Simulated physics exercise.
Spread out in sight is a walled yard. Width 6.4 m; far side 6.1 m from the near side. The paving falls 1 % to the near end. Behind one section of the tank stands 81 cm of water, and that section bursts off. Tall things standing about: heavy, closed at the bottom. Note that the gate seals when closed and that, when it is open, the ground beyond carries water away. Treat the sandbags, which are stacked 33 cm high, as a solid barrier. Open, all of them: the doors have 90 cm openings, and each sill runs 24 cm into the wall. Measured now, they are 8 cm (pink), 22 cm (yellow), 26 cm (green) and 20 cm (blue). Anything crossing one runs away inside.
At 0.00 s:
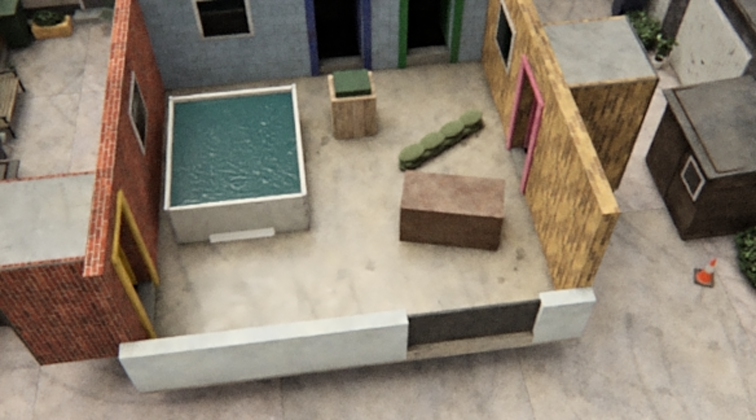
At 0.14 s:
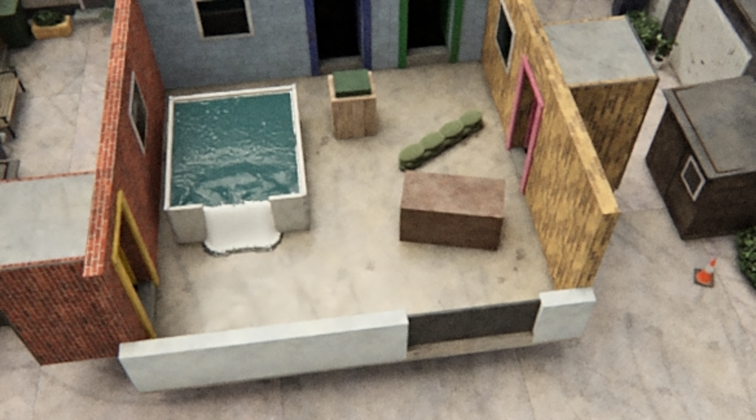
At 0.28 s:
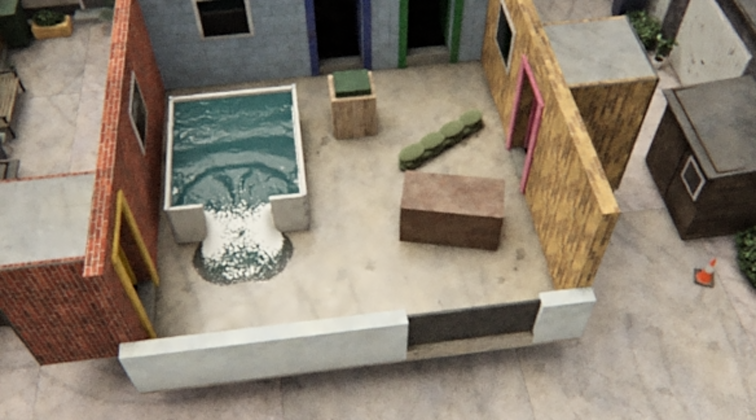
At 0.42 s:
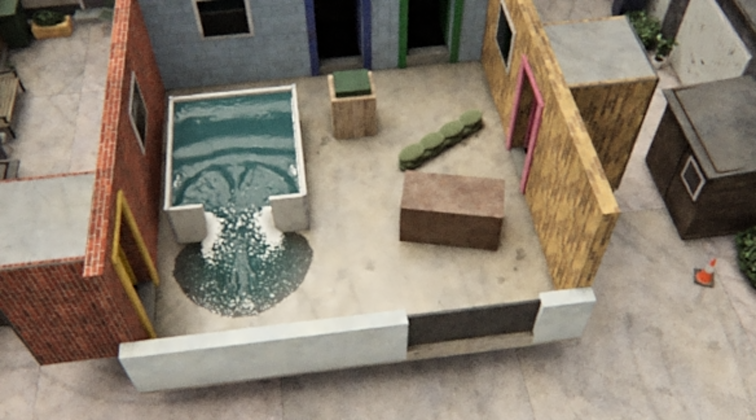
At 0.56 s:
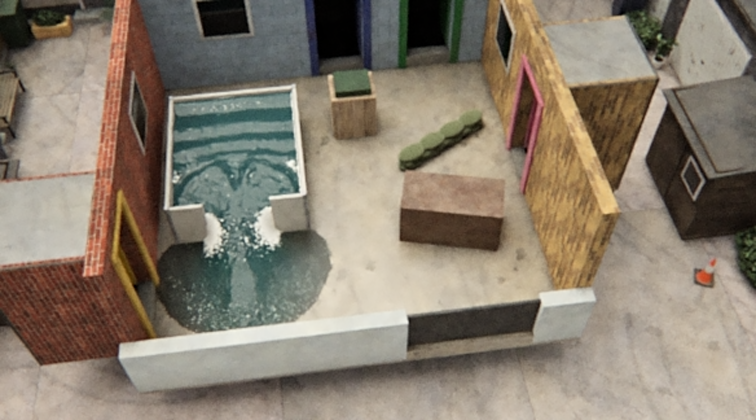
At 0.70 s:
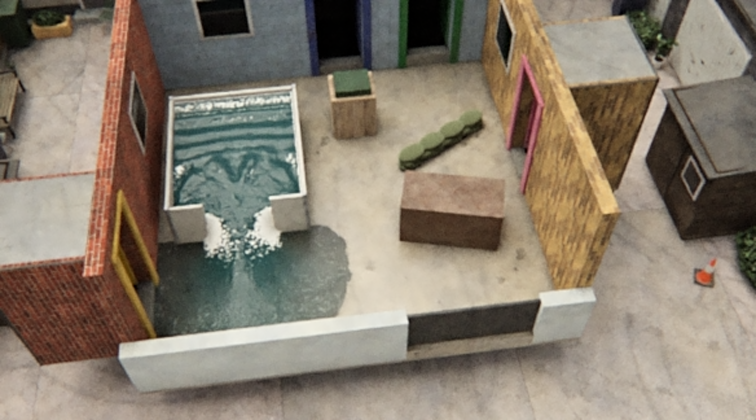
A walled yard with a pale paved floor is seen from above, between a red brick wall on the left and a yellowish one on the right. A white-rimmed tank of teal water stands at left, with a green-topped box, green sandbags and a brown block to its right. The tank's front section bursts outward, and foaming water pours through the gap, fanning across the near-left floor while the camera stays still.
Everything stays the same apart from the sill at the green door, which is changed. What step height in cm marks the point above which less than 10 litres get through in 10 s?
The point is around 7 cm.
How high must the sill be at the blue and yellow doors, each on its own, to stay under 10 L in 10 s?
Roughly 7.5 cm for the blue door and roughly 33 cm for the yellow door.
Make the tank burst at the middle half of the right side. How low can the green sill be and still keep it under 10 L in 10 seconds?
Then it needs around 27 cm.
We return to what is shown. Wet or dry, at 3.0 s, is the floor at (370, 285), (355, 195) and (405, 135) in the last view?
In turn: Wet, dry, not reached.
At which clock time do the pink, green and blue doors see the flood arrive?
Arrives: Pink 3.2 s / green 5.5 s / blue 6.0 s.
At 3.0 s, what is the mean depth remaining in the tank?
Average depth: Approx. 41 cm.
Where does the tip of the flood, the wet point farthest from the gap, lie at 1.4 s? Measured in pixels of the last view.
Pixel close to (424, 335).
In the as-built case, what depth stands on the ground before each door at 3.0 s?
Depths in cm: Pink 0, yellow 31, green 0, blue 0.
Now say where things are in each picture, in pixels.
In the first frame, the tank at (235, 147) is whole and still, 81 cm deep; the green door at (430, 25) is dry.
In the second frame, water pours out at (241, 221) and has run 0.4 m, to (216, 254); about 13 cm deep outside, 81 cm at the back.
In the third frame, water pours out at (242, 224) and has run 0.9 m, to (220, 280); about 14 cm deep outside, 81 cm at the back.
In the fourth frame, the front is at (240, 313), 1.6 m from the gap at (242, 224); 2.4 m2 of floor is wet, 81 cm left at the back.
In the fifth frame, water pours out at (242, 224) and has run 2.2 m, to a hidden place; about 6 cm deep outside, 79 cm at the back.
In the sixth frame, the front is at a hidden place, 2.3 m from the gap at (242, 224); 6.1 m2 of floor is wet, 70 cm left at the back; 4.7 m in a straight line remain to the green door at (430, 25).
After 1.4 s water covers 25 % of the floor, deepest (62 cm) near (153, 368); it has not reached the green door.
After 3.0 s water covers 40 % of the floor, deepest (42 cm) near (165, 367); it has not reached the green door.
After 10.0 s water covers 95 % of the floor, deepest (22 cm) near (261, 355); 8 cm at the green door, 0 litres in over its 26 cm sill.
At the green door as built, the water arrived by 5.6 s and peaked near 9 cm at 7.2 s.
With a sill of 6.5 cm, 14 litres would have come in within the 10 s; with 8 cm, 6 litres. So under 10 litres takes about 7 cm.
